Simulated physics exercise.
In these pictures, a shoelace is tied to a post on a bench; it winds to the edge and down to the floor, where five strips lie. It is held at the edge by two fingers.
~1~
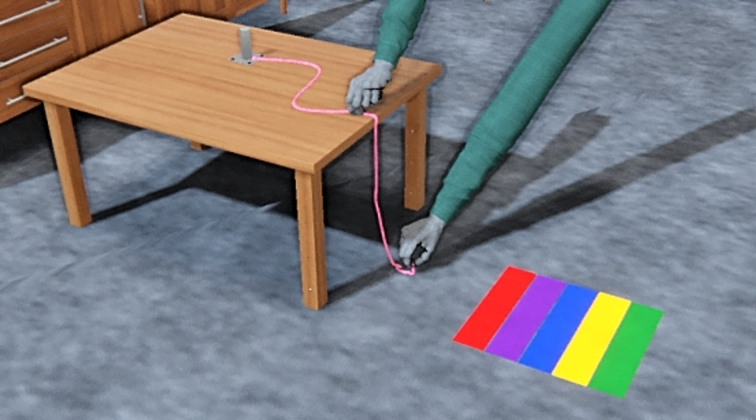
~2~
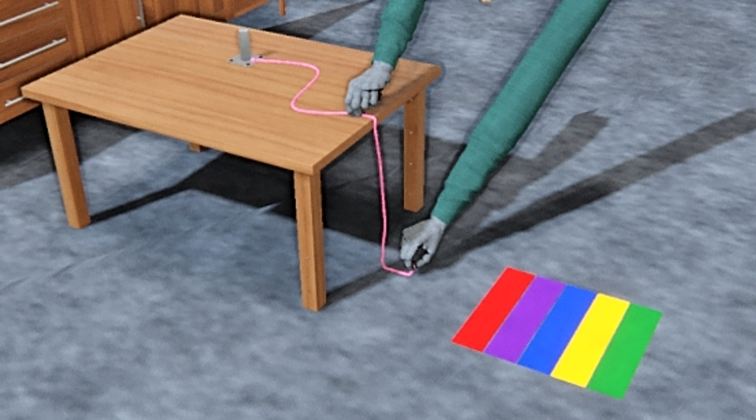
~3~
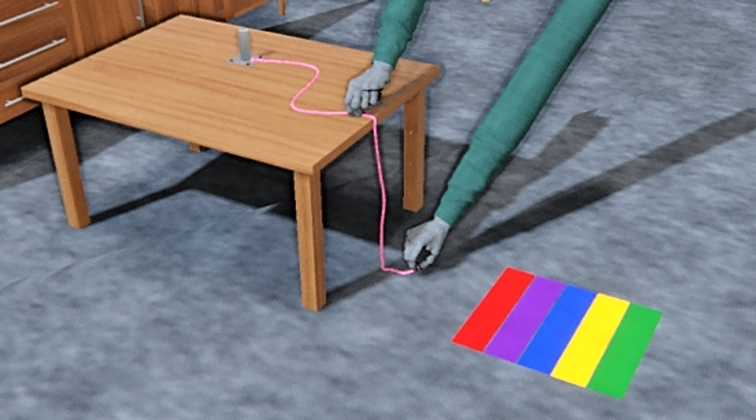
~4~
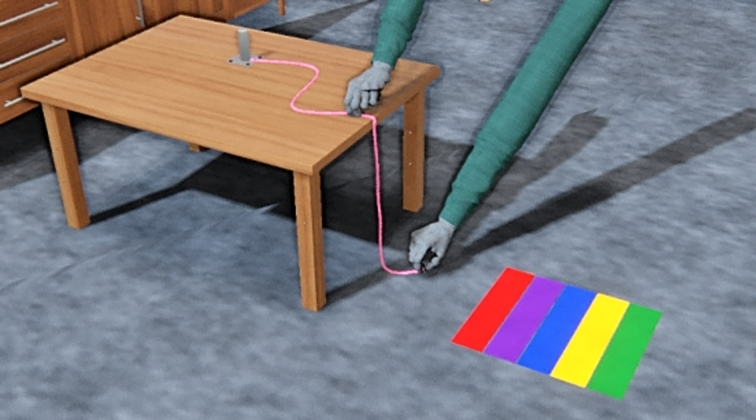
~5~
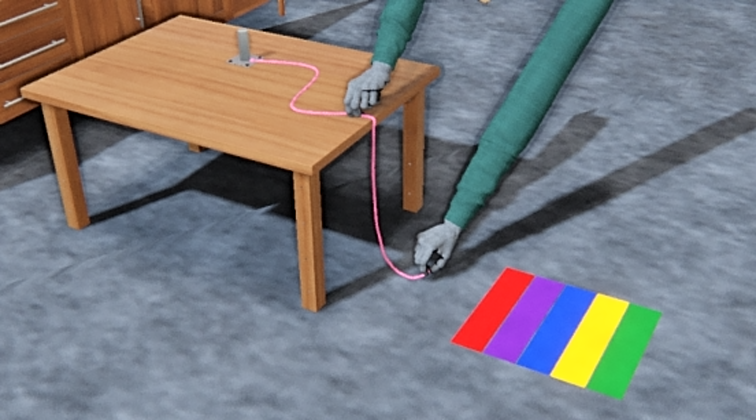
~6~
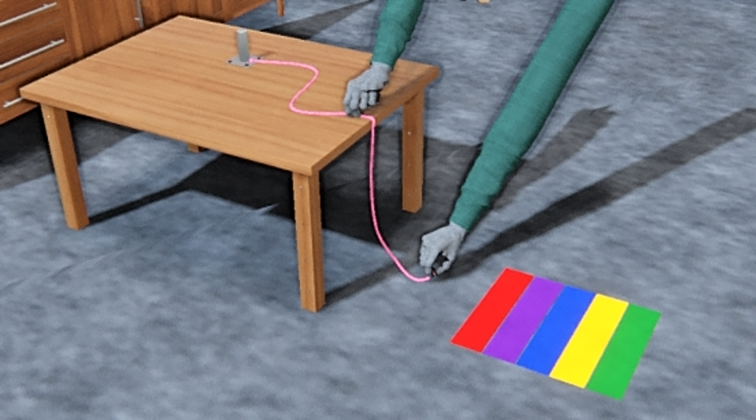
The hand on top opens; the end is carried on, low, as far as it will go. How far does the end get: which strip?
As far as the yellow strip.
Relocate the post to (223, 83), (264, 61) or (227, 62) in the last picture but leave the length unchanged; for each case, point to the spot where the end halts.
In order, the pixels are (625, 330), (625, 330) and (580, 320).
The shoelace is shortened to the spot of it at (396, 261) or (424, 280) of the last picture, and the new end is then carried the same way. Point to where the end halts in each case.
Near (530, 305) and (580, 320).
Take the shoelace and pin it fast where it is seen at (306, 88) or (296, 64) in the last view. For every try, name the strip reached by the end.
With the first choice you'd get blue, with the second yellow.
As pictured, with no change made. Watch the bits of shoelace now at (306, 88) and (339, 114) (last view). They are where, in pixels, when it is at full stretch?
They go to (335, 92) and to (410, 139).
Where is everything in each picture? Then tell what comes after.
In the first frame, end (413, 264); red (478, 330); purple (511, 341); blue (544, 352); yellow (578, 364); green (614, 375).
In the second frame, end (414, 266); shoelace through (285, 62) (314, 80) (295, 109) (370, 117) (382, 184) (383, 250).
In the third frame, end (418, 268).
In the fourth frame, end (423, 269); shoelace through (285, 62) (314, 81) (295, 109) (369, 117) (378, 184) (381, 250).
In the fifth frame, end (429, 271).
In the sixth frame, end (434, 274); shoelace through (284, 63) (313, 81) (294, 110) (368, 118) (371, 183) (387, 249).
A little later, end near (535, 304); over purple.
Next, end near (574, 316); over blue.
When it is tight, end near (598, 324); over yellow. It gets as far as the yellow strip.
